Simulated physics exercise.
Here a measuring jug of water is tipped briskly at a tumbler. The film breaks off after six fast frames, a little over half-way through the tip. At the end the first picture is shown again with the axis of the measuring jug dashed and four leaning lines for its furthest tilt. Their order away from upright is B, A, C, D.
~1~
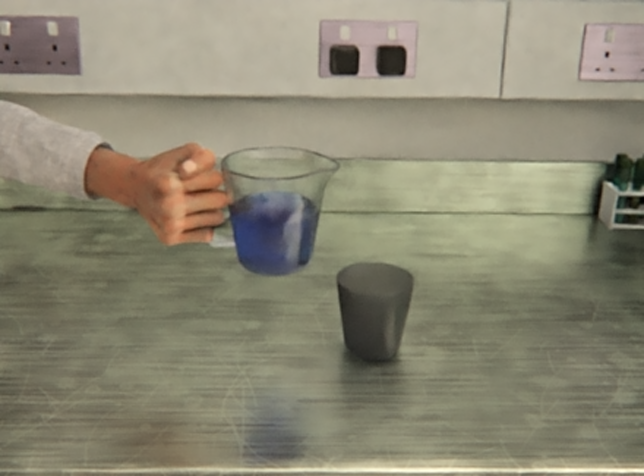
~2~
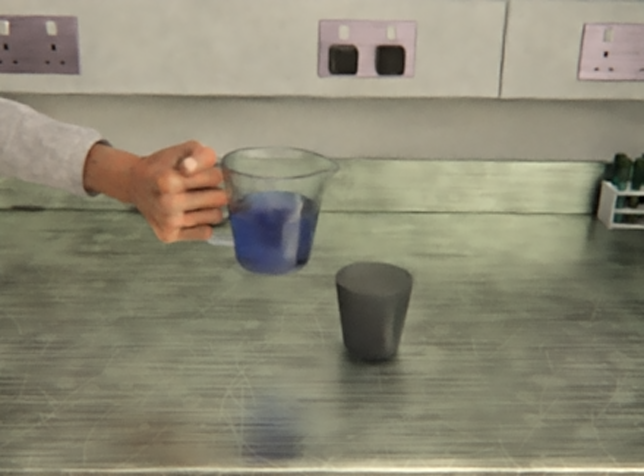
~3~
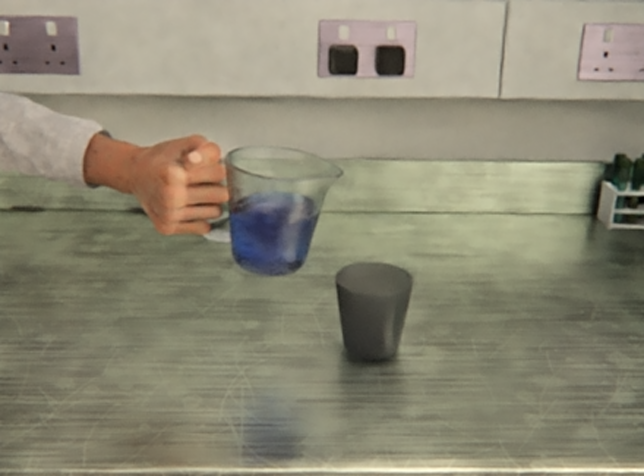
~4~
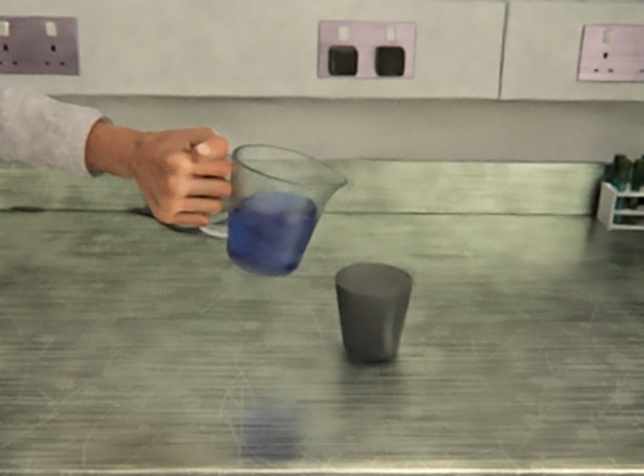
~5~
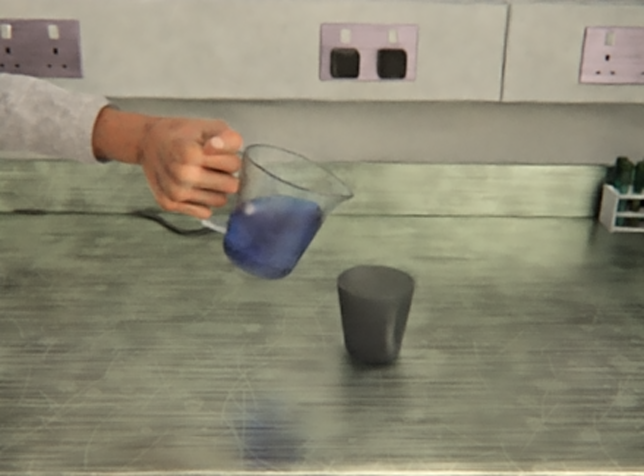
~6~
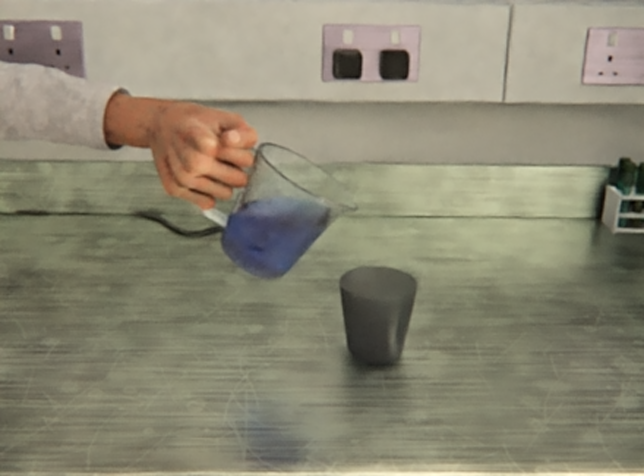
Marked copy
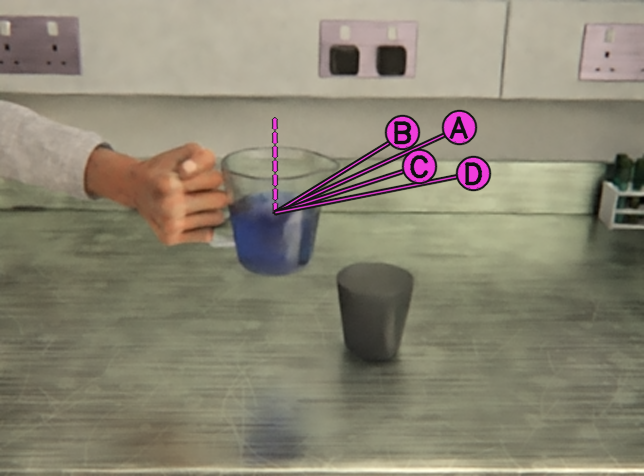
A hand holding a glass measuring jug of blue liquid upright, then tilting it rightward above a dark tumbler on a worktop.
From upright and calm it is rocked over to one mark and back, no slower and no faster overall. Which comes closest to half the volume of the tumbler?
I would pick tilt A.
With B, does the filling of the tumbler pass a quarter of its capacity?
Yes, clearly.
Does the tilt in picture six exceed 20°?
Yes.
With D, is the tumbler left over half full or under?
Over.
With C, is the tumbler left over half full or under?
Over half.
On the marked copy, A at (444, 135); B at (389, 142); C at (402, 171); D at (456, 176).
With A, the tumbler ends with about 50 % of what it can hold.
With B, the tumbler ends with about 30 % of what it can hold.
With C, the tumbler ends with about 69 % of what it can hold.
With D, the tumbler ends with about 85 % of what it can hold; 3 % of the water is spilt.
